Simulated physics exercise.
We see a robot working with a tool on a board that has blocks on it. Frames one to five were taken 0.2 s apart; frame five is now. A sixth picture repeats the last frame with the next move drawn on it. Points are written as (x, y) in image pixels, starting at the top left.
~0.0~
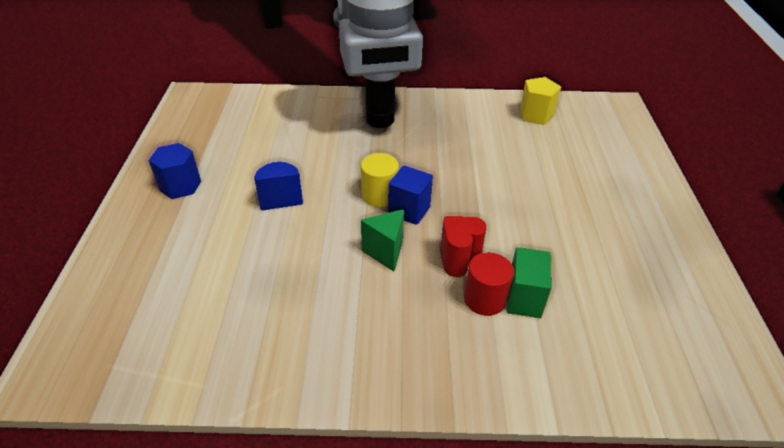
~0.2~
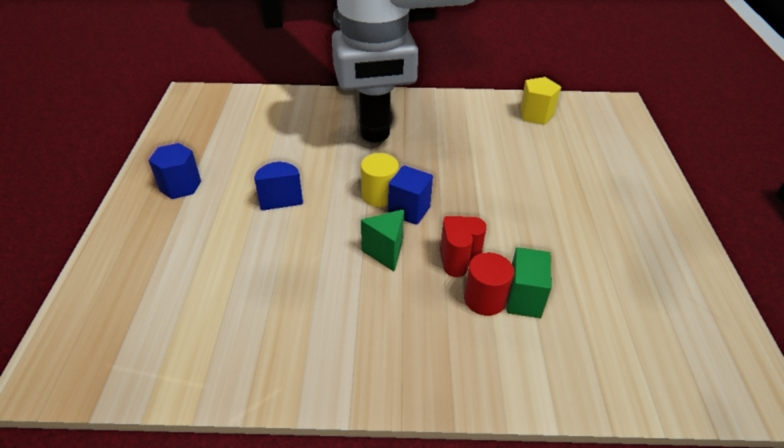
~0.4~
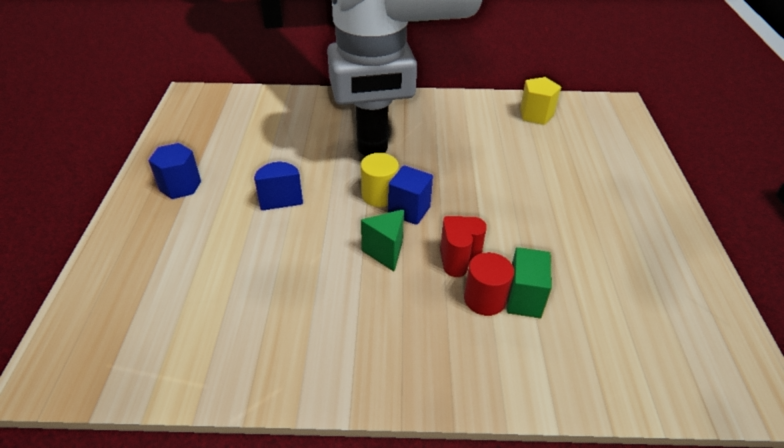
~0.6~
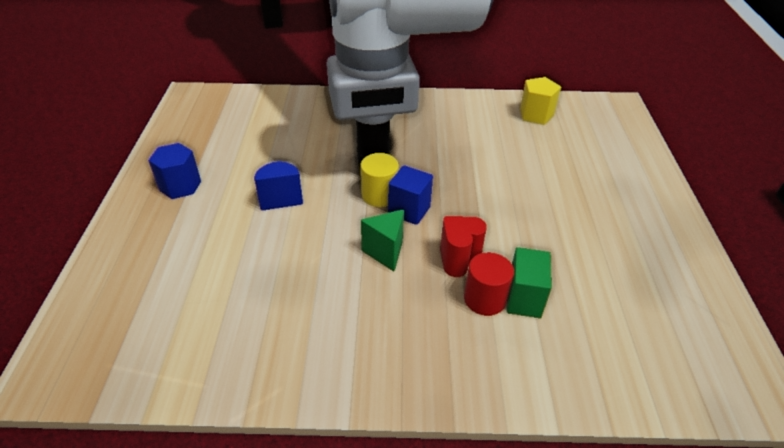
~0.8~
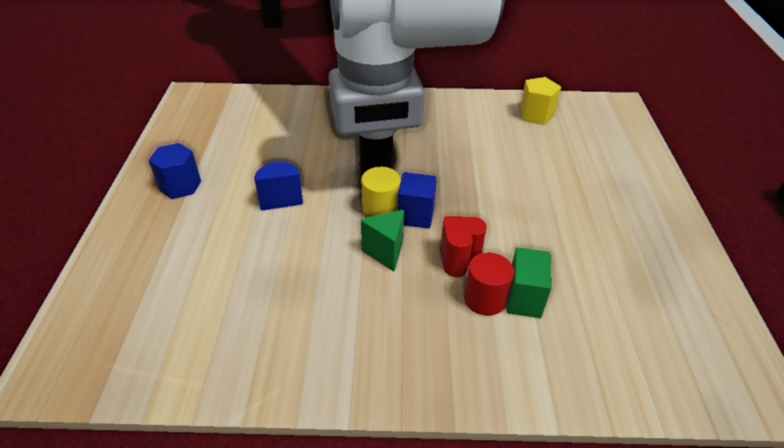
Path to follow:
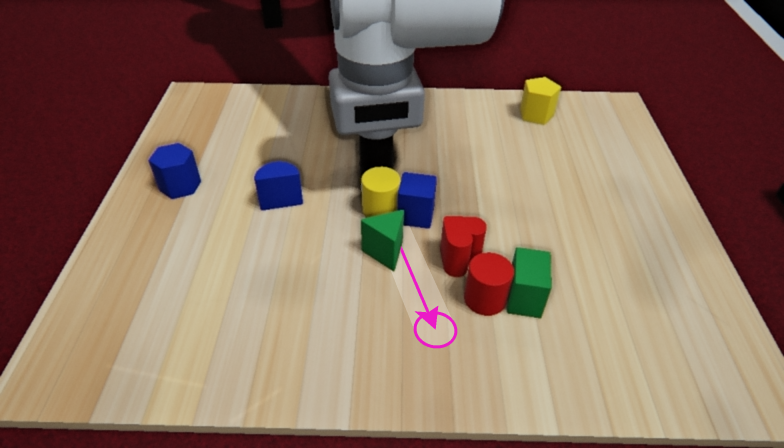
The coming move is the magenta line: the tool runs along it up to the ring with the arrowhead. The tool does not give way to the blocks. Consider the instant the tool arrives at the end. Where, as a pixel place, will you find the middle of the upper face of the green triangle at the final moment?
Top centre: (349, 305).
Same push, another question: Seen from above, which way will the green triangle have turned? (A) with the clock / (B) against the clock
Answer: A.
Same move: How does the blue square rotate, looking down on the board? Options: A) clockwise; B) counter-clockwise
B - counter-clockwise.
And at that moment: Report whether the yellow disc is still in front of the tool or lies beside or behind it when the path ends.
Prediction: Slipped aside.
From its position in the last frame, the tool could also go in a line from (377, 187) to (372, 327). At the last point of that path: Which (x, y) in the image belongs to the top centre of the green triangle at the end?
Close to (452, 318).
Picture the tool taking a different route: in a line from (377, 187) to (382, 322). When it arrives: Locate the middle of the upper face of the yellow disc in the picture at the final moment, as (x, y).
Its top centre lands on (408, 322).
Drawn move, from (377, 187) directly to (435, 329).
What follows on the original path. One third of the way, tool (392, 218); yellow disc (385, 222); green triangle (385, 248); blue square (427, 188), turned 20° anticlockwise.
Two thirds of the way, tool (413, 266); yellow disc (390, 270); green triangle (365, 293), turned 45° clockwise; blue square (428, 188), turned 20° anticlockwise.
At the end, tool (436, 321); yellow disc (392, 301); green triangle (349, 305), turned 80° clockwise; blue square (428, 188), turned 20° anticlockwise; red heart-shaped block still.
